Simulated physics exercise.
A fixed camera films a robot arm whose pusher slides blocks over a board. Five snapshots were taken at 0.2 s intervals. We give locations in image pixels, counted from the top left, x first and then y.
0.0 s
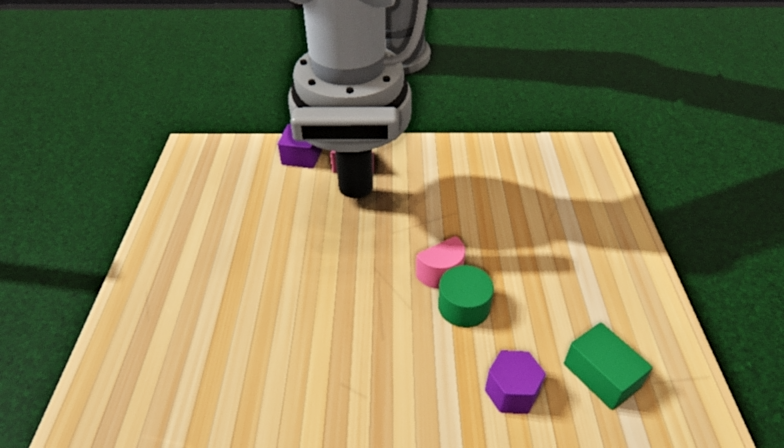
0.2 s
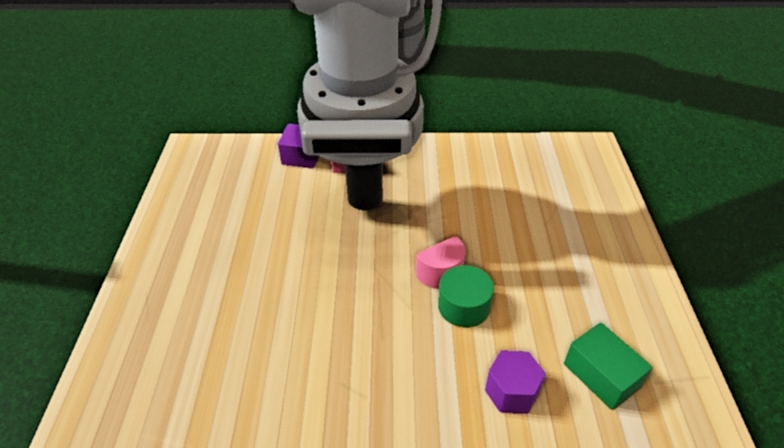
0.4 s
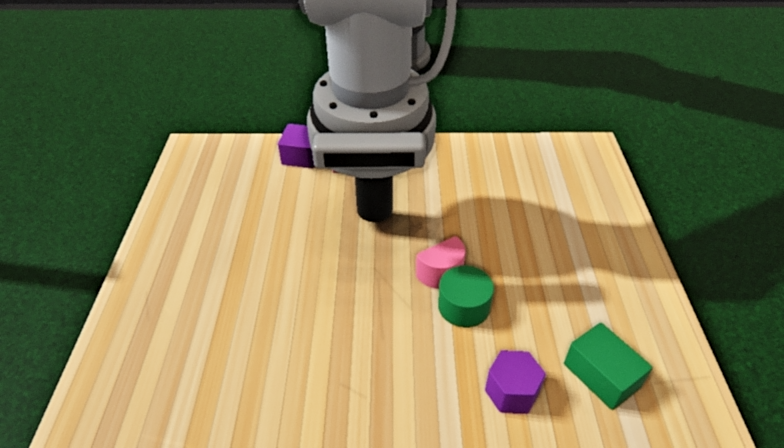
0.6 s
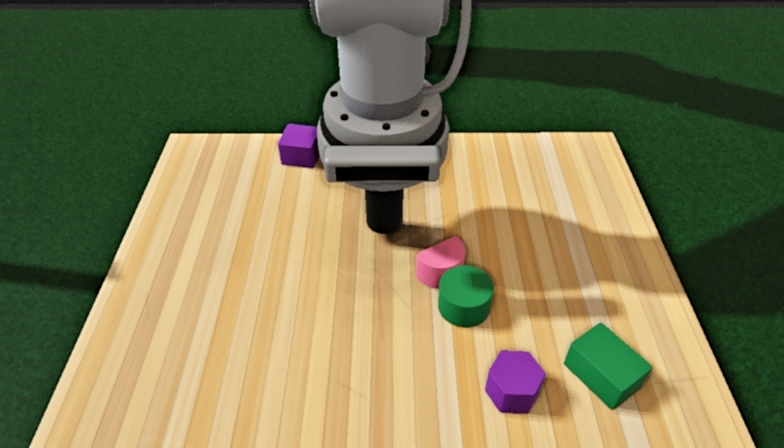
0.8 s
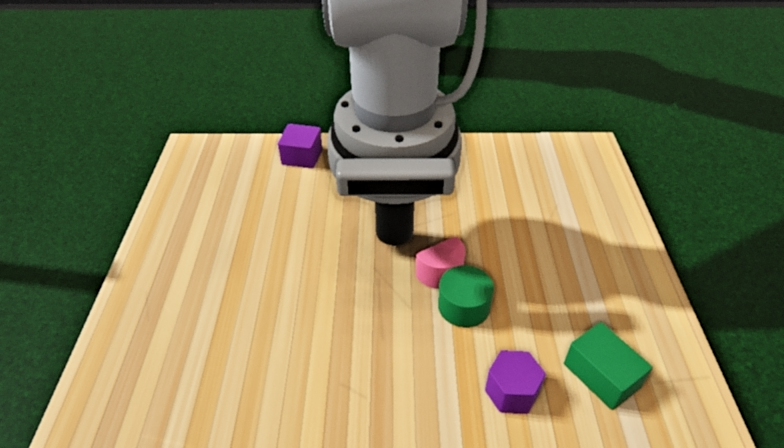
On a light wooden board, a gray robot arm with a black tip slid steadily toward the lower right, drawing close to a pink block beside a green cylinder, while the blocks stayed still.
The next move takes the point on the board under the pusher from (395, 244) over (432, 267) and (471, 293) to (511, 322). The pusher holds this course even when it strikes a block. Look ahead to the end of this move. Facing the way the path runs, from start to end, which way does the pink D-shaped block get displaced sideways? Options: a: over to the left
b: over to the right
The answer is a.
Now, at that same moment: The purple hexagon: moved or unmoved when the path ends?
It moves.
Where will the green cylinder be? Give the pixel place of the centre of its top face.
Pixel (530, 344).
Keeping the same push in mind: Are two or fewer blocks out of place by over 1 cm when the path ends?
In short: No.
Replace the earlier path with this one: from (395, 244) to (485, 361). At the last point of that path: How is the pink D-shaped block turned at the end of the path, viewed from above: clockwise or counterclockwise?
Turns anticlockwise.
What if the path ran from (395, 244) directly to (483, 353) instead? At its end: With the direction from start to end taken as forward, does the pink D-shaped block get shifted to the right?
The answer is no.
The first path, step by step. One third of the way, pusher at (433, 256); pink D-shaped block at (464, 260), turned 20° anticlockwise; green cylinder at (481, 296).
Two thirds of the way, pusher at (473, 282); pink D-shaped block at (509, 282), turned 35° anticlockwise; green cylinder at (507, 324).
At the end, pusher at (514, 311); pink D-shaped block at (550, 293), turned 80° anticlockwise; green cylinder at (530, 344); purple hexagon at (518, 389), turned 15° clockwise; green oblong still.
